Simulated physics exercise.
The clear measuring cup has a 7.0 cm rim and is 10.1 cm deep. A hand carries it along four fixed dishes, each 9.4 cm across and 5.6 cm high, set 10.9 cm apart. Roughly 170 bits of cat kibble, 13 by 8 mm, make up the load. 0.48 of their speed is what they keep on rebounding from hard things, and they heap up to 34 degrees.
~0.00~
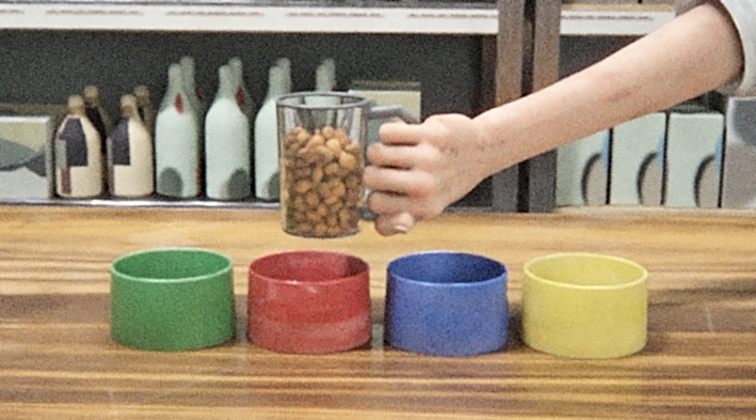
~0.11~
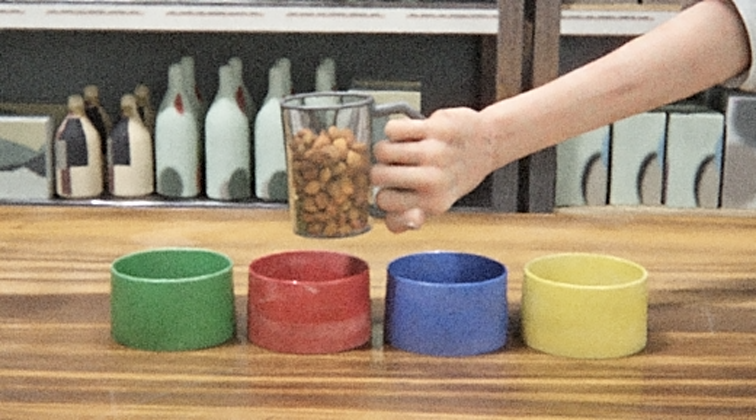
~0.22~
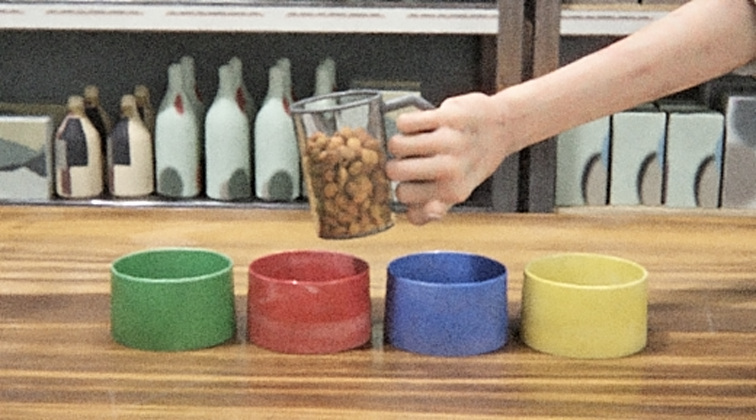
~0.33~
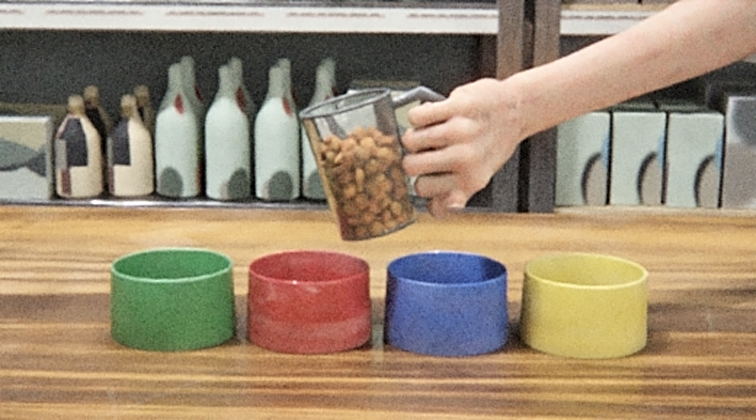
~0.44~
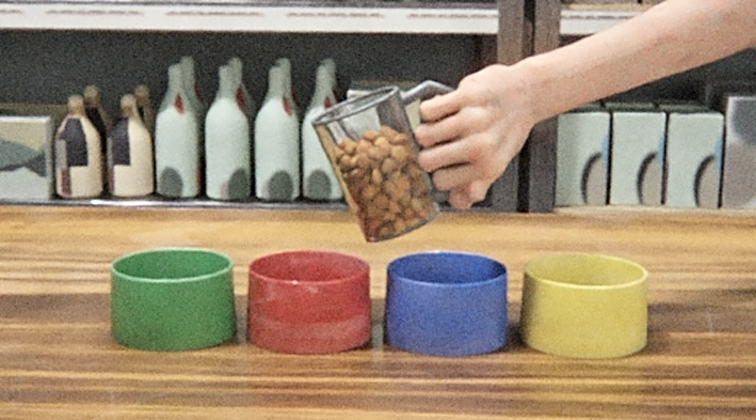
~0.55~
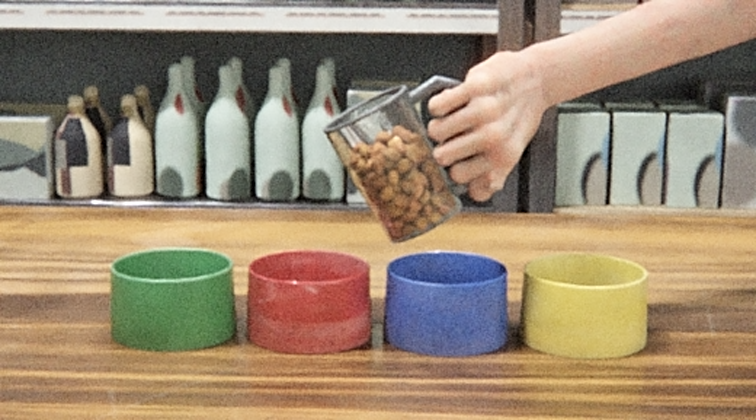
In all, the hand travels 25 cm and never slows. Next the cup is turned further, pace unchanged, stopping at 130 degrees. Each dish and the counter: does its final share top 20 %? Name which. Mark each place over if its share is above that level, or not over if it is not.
Red dish: Not over, blue dish: Not over, green dish: Not over, yellow dish: Over, counter: Not over.
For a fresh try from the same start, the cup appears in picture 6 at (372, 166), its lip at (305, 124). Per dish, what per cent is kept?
Final shares - red 0 %, blue 30 %, green 0 %, yellow 40 %.
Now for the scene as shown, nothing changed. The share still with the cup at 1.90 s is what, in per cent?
Roughly 95 per cent, I'd say.
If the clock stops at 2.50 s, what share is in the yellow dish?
About 95 percent up to now.
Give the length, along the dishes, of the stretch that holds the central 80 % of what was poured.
About 6 cm.
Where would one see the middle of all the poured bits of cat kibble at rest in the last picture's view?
Approximately (572, 311) in the last picture.
After 1.36 s, tilt 76 degrees; cup holds 100 %.
After 1.90 s, tilt 107 degrees; cup holds 95 %, blue 5 %.
After 2.50 s, tilt 130 degrees; cup holds 0 %, blue 5 %, yellow 95 %.
By 3.2 s all is still; red 0 %, blue 5 %, green 0 %, yellow 95 %, counter 5 %.
